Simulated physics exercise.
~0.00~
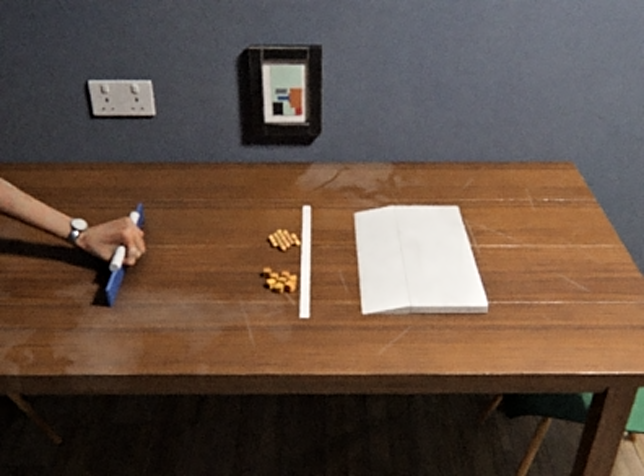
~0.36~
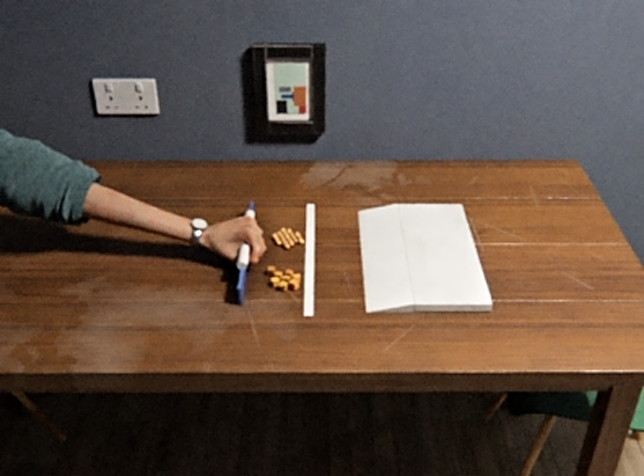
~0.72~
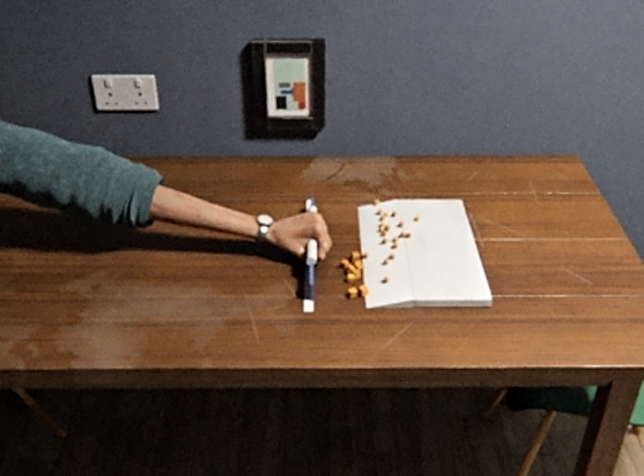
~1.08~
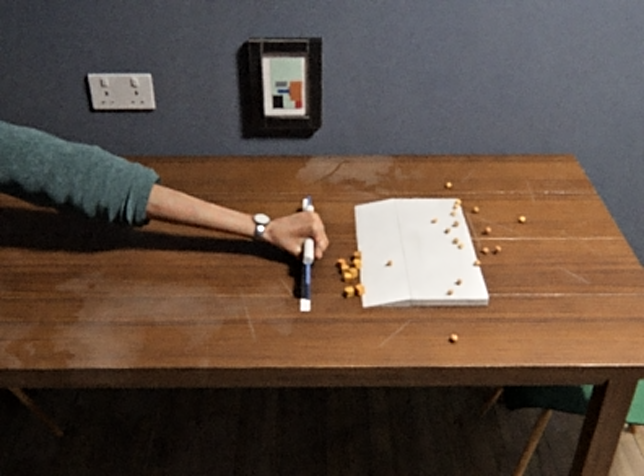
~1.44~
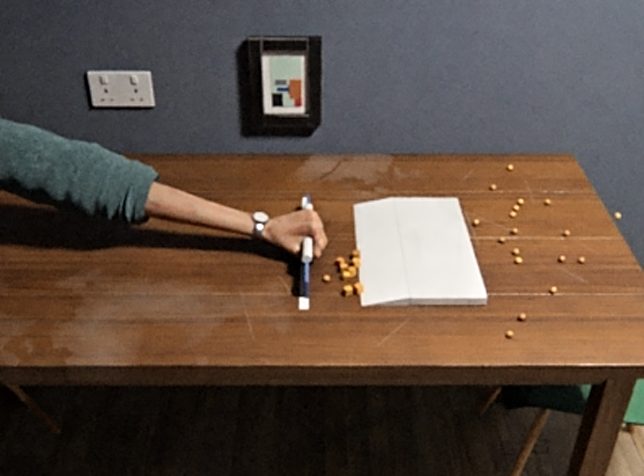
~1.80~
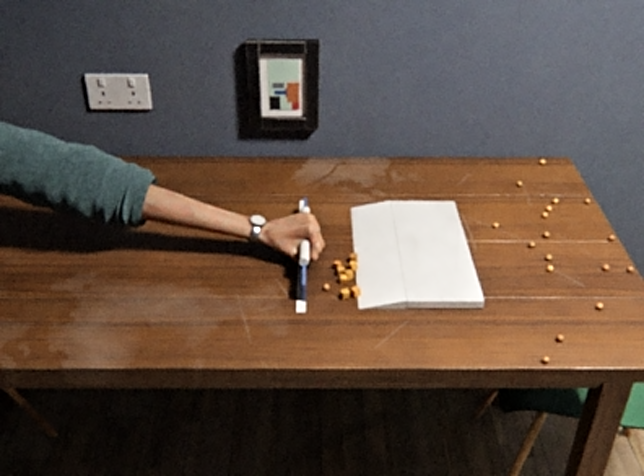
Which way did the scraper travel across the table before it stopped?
The scraper moved to the right, toward the strip of white tape.
